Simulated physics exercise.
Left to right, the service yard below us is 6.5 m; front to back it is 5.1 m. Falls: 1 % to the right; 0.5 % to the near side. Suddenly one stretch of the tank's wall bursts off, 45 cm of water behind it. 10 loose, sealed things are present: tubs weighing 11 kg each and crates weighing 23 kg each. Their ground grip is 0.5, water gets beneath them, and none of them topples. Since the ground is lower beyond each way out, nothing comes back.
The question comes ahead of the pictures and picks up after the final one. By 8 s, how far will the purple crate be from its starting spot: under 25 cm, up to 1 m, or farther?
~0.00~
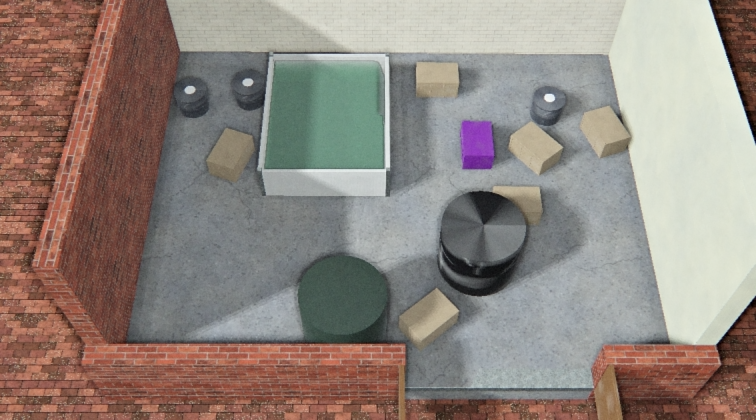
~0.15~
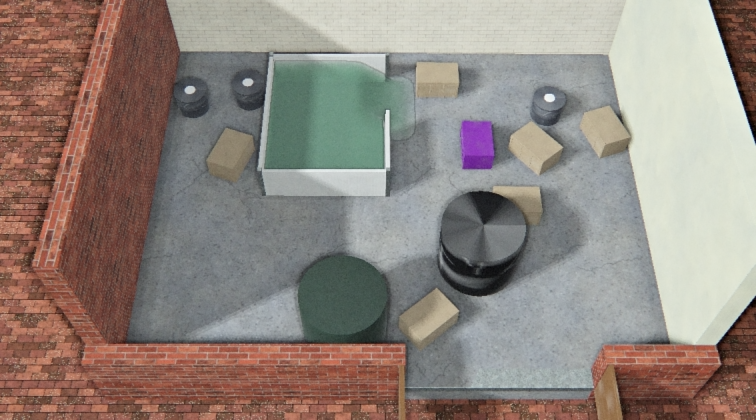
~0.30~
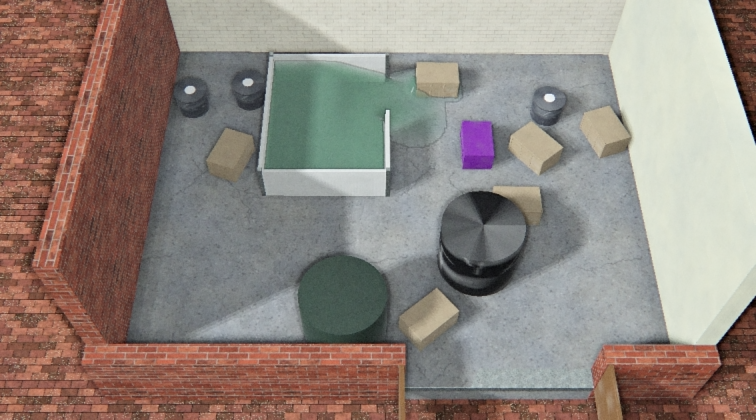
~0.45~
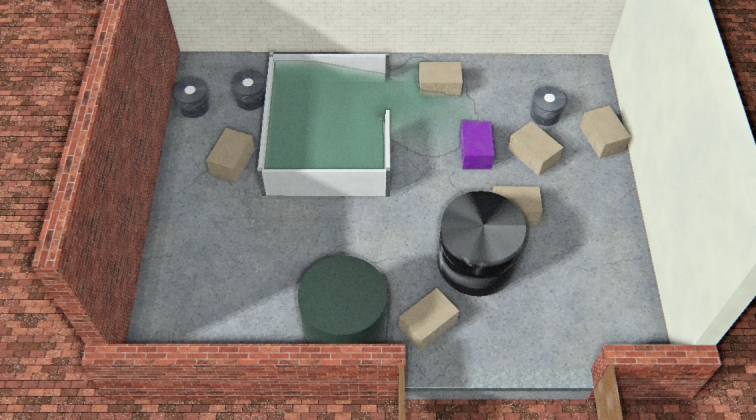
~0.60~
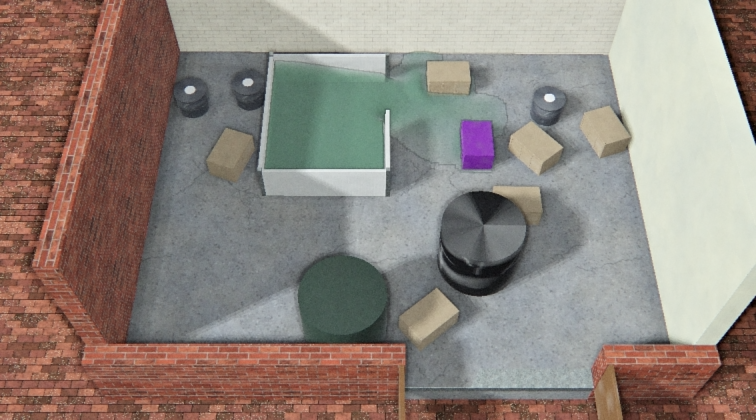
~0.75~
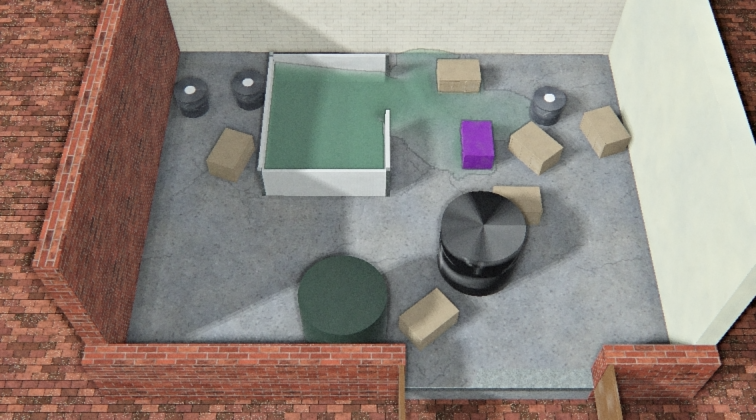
It comes to rest a bit off.
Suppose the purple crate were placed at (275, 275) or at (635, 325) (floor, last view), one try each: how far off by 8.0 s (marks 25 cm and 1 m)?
In that order: It hardly budges; it goes a long way.
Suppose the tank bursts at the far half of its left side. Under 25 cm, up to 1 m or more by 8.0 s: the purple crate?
The purple crate remains where it was.
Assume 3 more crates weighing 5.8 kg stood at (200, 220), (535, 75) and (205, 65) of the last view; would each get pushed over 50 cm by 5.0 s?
Lab note - in order: Below threshold / above threshold / below threshold.
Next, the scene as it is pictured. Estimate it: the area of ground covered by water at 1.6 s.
Near 10.5 m2 in all.
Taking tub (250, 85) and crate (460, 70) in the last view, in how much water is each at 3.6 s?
Depths: Near 0 cm, then near 20 cm.
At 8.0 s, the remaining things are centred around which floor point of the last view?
Around (436, 201).
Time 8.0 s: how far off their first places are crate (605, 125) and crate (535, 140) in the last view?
250 cm and 40 cm, respectively.
After 1.6 s the purple crate is near (489, 144), 0.2 m from its start, aground; 0 of 10 are out; 0 afloat.
After 3.6 s the purple crate is near (497, 156), 0.4 m from its start, aground; 0 of 10 are out; 2 afloat.
After 5.6 s the purple crate is near (497, 156), 0.4 m from its start, aground; 0 of 10 are out; 2 afloat.
After 8.0 s the purple crate is near (497, 159), 0.4 m from its start, aground; 0 of 10 are out; 1 afloat.
